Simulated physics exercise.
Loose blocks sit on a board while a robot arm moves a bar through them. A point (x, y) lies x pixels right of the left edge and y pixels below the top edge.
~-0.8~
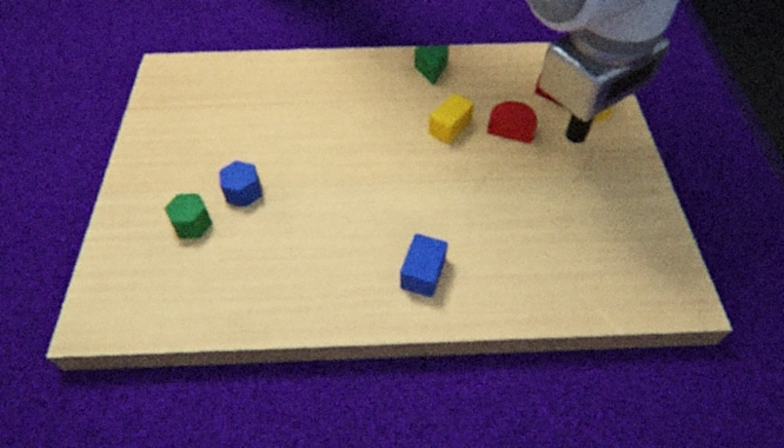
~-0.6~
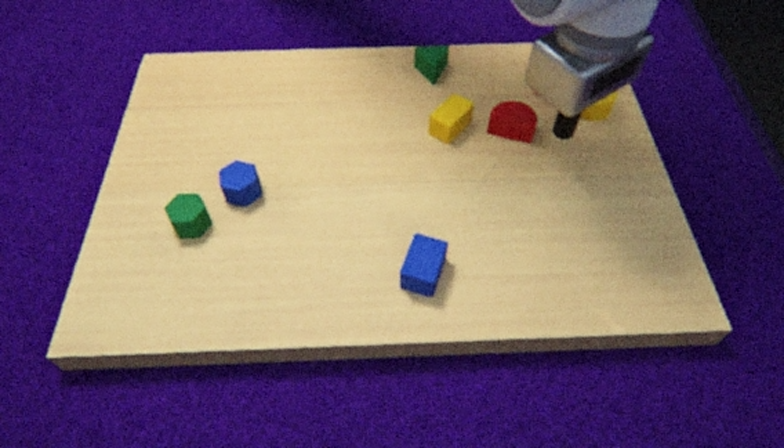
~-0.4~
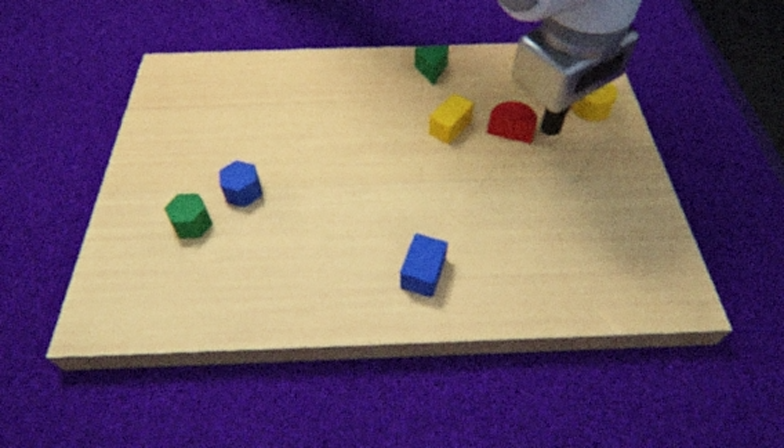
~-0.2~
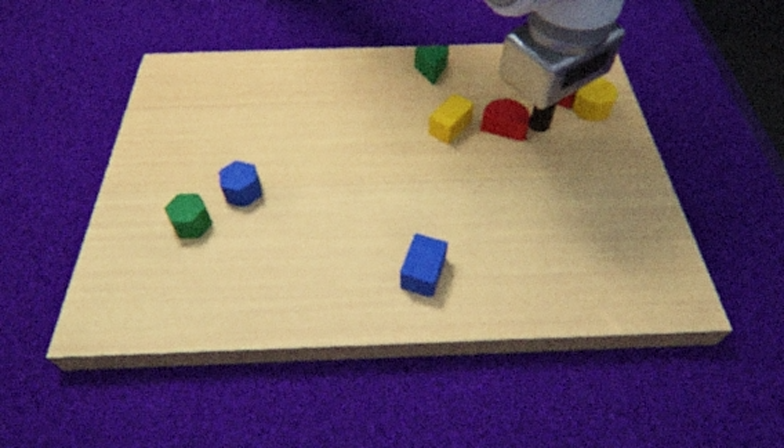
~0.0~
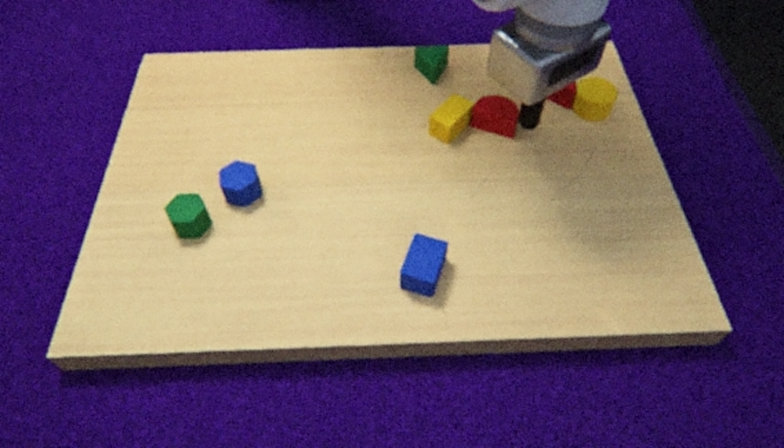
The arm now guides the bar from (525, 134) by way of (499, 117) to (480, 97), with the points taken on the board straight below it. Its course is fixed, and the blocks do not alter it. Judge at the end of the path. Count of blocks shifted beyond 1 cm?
Two will move.
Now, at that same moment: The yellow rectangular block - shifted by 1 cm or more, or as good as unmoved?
Once the path ends, it is somewhere new.
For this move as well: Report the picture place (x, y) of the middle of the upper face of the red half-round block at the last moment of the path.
The centre of its top will be at (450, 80).
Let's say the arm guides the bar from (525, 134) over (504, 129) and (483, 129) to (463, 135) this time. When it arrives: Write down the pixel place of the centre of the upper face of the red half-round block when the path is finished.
Just about (460, 93).
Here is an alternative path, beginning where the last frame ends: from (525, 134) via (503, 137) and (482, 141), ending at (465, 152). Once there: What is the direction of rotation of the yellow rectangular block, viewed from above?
The twist is anticlockwise.
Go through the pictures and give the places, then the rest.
The first picture shows bar's lower end at (576, 136); green triangle at (433, 53); yellow rectangular block at (452, 109); red half-round block at (515, 112).
The second picture shows bar at (563, 132); blocks still.
The third picture shows bar at (551, 129); blocks still.
The fourth picture shows bar at (539, 125); red half-round block at (508, 110).
The fifth picture shows bar at (528, 122); green triangle at (433, 53); yellow rectangular block at (452, 109); red half-round block at (498, 106).
The first path, step by step. Halfway along, bar at (501, 105); yellow rectangular block at (439, 105), turned 55° anticlockwise; red half-round block at (471, 91).
At the end, bar at (482, 85); green triangle still; yellow rectangular block at (433, 105), turned 80° anticlockwise; red half-round block at (450, 80), turned 40° anticlockwise.
